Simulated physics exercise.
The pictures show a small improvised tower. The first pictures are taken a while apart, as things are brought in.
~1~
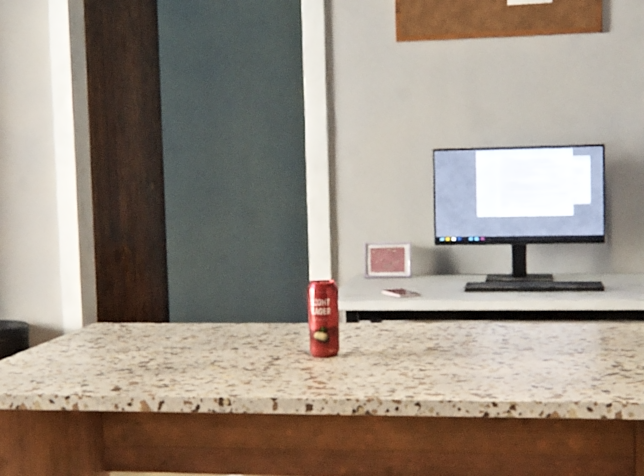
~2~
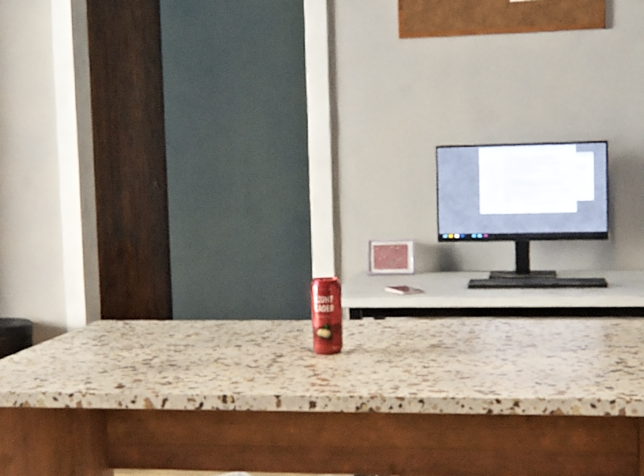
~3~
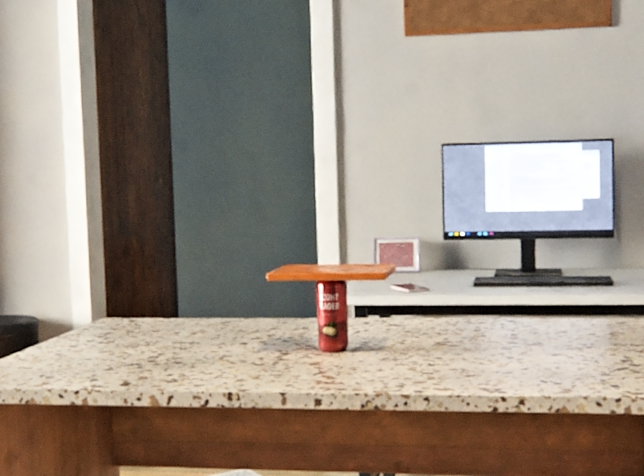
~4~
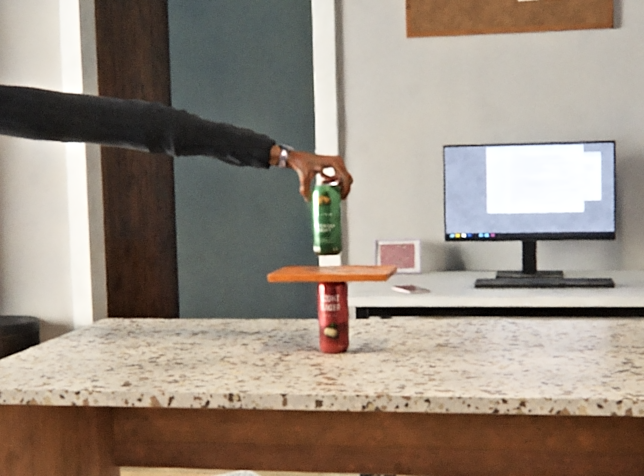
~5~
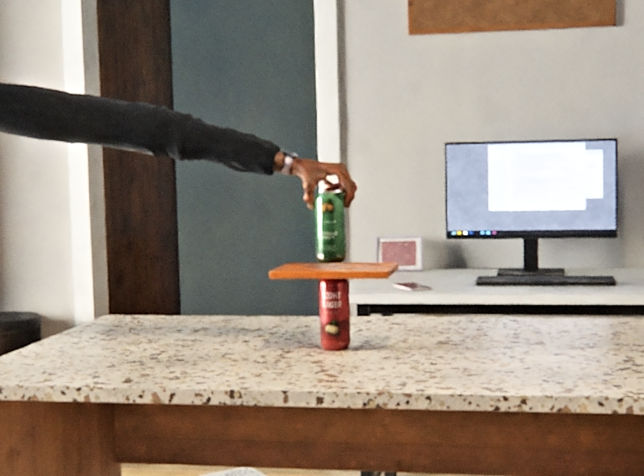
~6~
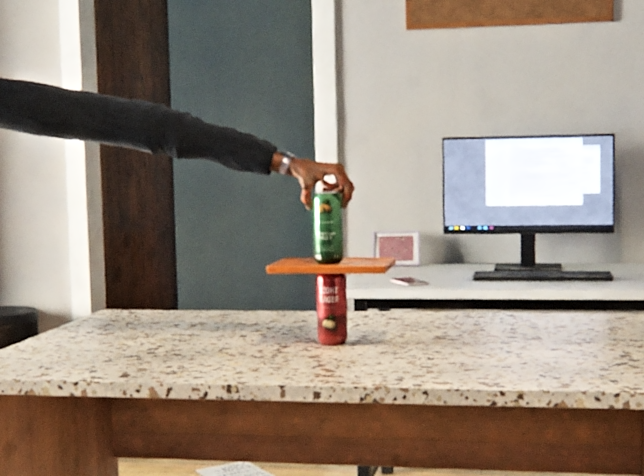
In a room with a monitor on a desk behind, a red can stands alone on a speckled countertop, and then an orange-brown board lies across its top. An arm in a dark sleeve reaches in from the left, lowers a green can onto the board above the red one, and keeps its hand on it.
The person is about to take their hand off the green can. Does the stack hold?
In the end the stack holds.
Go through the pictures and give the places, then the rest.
In the first frame, the last thing is not in view yet; red can (324, 319).
In the second frame, the last thing is not in view yet; red can (327, 316).
In the third frame, the last thing is not in view yet; red can (333, 314).
The fourth frame shows on its way; green can (327, 220); red can (334, 315).
The fifth frame shows on its way; green can (331, 227); red can (335, 312).
The sixth frame shows in place under the hand; green can (328, 227); red can (332, 307).
Then, 0.40 s after the last picture, nothing has stirred.
Then, 1.10 s after the last picture, green can resting near (328, 228).
At rest, all 3 in place. Seen from the same camera at the end, green can near (328, 228). The stack stays up.
